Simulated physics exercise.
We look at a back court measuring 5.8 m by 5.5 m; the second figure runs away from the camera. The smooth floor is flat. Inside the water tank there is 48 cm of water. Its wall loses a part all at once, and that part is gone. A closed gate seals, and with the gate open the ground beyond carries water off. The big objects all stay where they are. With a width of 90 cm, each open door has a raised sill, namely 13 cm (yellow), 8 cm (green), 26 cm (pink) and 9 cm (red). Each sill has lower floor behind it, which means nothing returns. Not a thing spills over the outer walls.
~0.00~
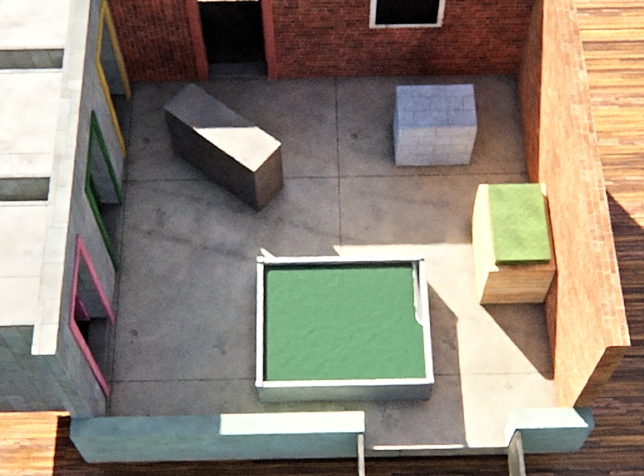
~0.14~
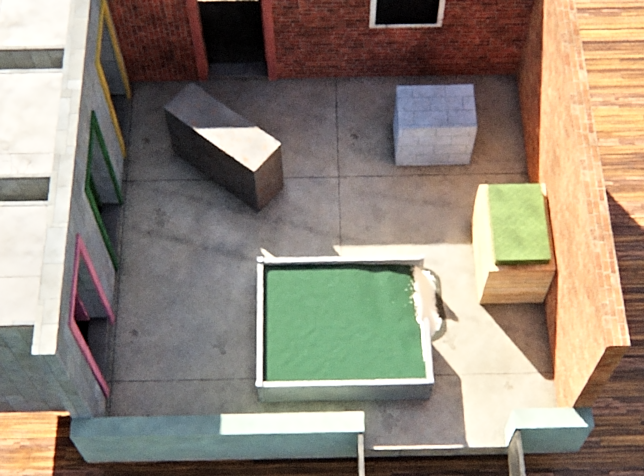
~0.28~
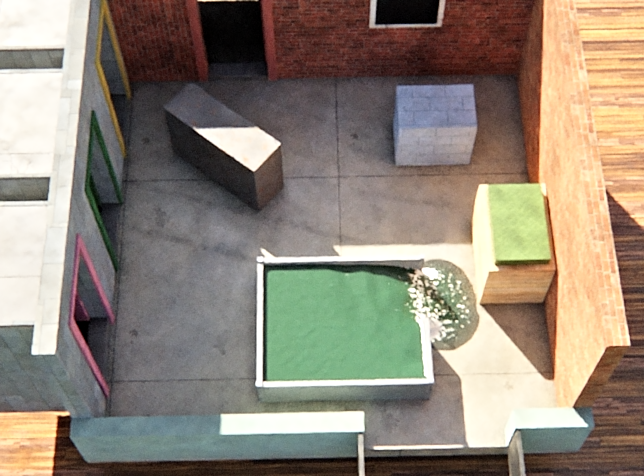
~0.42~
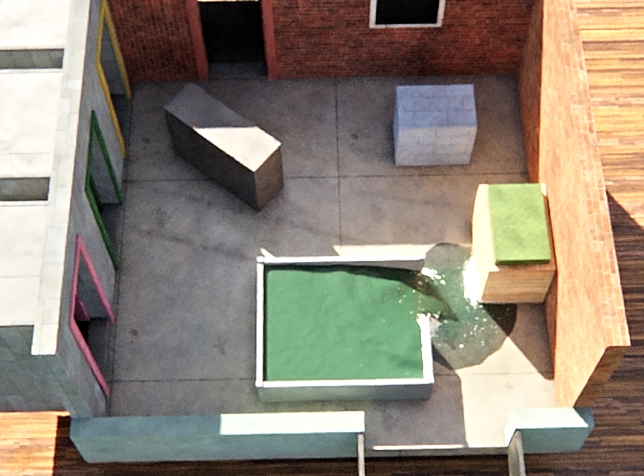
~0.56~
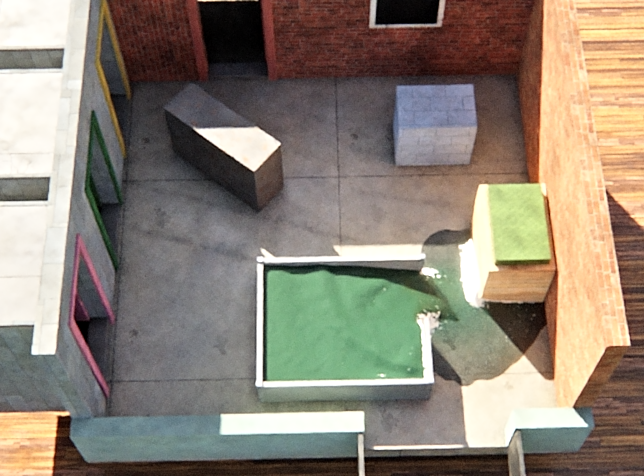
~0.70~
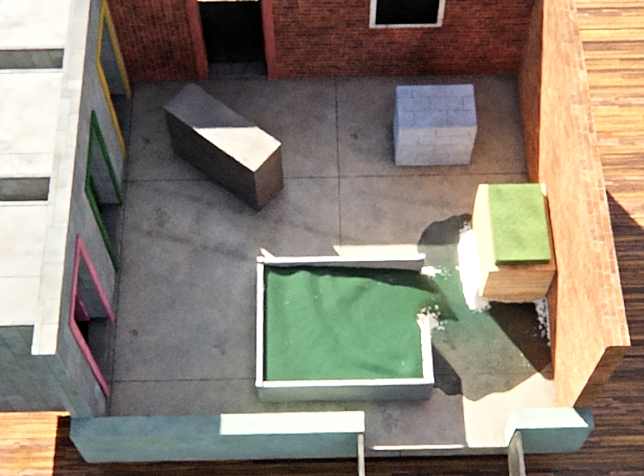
In a walled back court, green water bursts from a tank's right side and spreads around a grass-topped block.
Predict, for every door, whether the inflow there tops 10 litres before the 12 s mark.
Prediction: At the yellow door it falls short of 10 litres; at the green door it falls short of 10 litres; at the pink door it falls short of 10 litres; at the red door it falls short of 10 litres.
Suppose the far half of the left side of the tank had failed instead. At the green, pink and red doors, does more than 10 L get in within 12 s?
Then it goes green too high, pink fine, red fine.
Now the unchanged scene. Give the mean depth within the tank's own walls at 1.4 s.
Roughly 36 cm on average.
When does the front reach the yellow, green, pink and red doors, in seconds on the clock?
Yellow: 5.0 s; green: 6.5 s; pink: 5.0 s; red: 3.4 s.
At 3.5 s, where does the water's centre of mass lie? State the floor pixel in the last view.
It lies at roughly (392, 305) in pixels.
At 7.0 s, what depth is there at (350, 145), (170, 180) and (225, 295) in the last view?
Roughly 2, 1, 1 cm.
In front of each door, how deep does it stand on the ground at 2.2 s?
Readings (cm): Yellow = 0; green = 0; pink = 0; red = 0.
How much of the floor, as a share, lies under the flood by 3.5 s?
Near 45 per cent is wet.
After 1.4 s water covers 15 % of the floor and is deepest (37 cm) near (465, 298); yellow door not reached, green door not reached, pink door not reached, red door not reached.
After 2.2 s water covers 25 % of the floor and is deepest (32 cm) near (548, 426); yellow door not reached, green door not reached, pink door not reached, red door not reached.
After 3.5 s water covers 45 % of the floor and is deepest (23 cm) near (534, 427); yellow door not reached, green door not reached, pink door not reached, red door 2 cm at the sill, 0 L in.
After 7.0 s water covers 85 % of the floor and is deepest (14 cm) near (465, 298); yellow door 5 cm at the sill, 0 L in, green door 2 cm at the sill, 0 L in, pink door 4 cm at the sill, 0 L in, red door 5 cm at the sill, 0 L in.
After 12.0 s water covers 95 % of the floor and is deepest (8 cm) near (465, 298); yellow door 5 cm at the sill, 0 L in, green door 5 cm at the sill, 0 L in, pink door 3 cm at the sill, 0 L in, red door 5 cm at the sill, 0 L in.
